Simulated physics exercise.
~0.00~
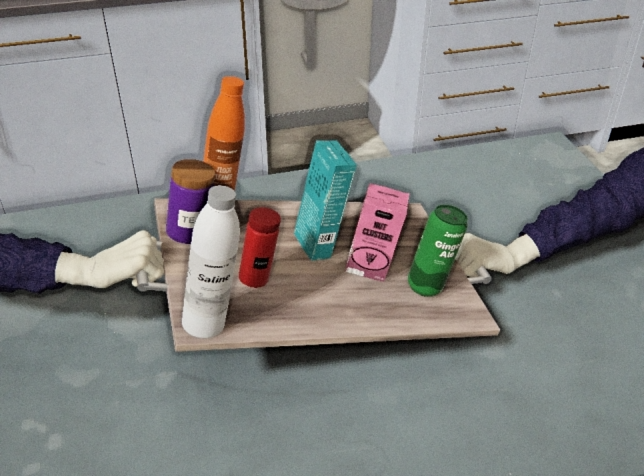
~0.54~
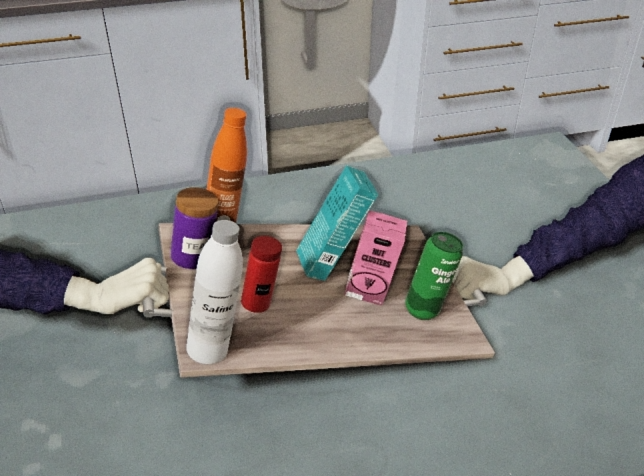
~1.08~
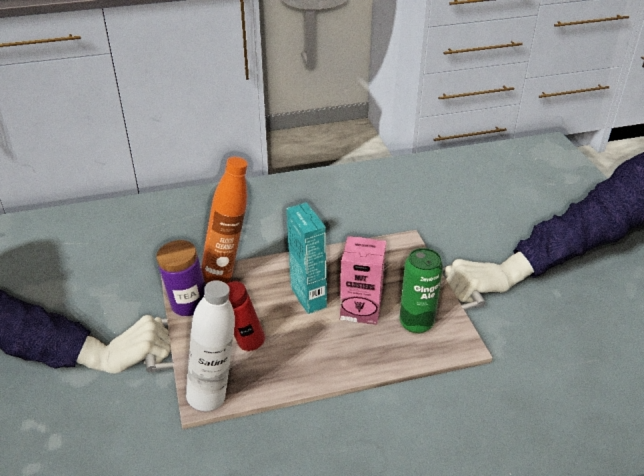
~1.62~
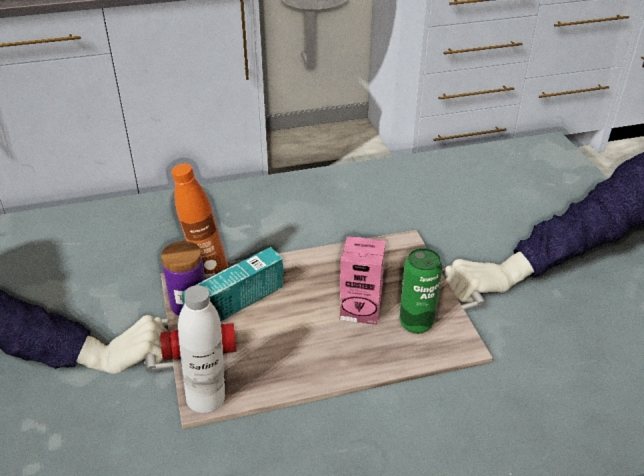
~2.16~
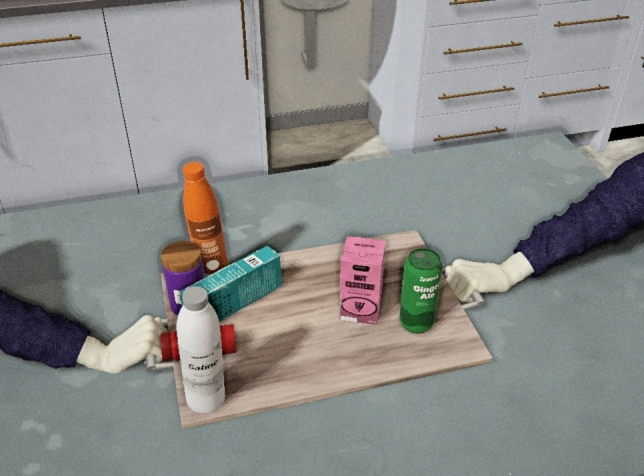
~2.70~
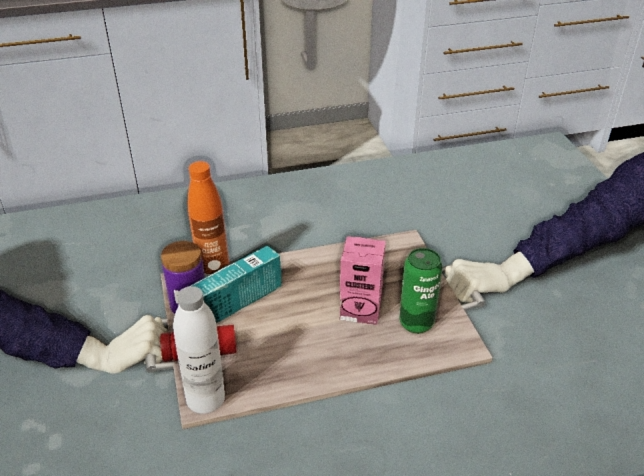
The video shows two hands lowering a wooden tray of seven bottles, cartons and containers onto a table, the items leaning and shifting as it lands flat. The red shaker and turquoise packet topple and lie on their sides at the left, while the other five remain standing.
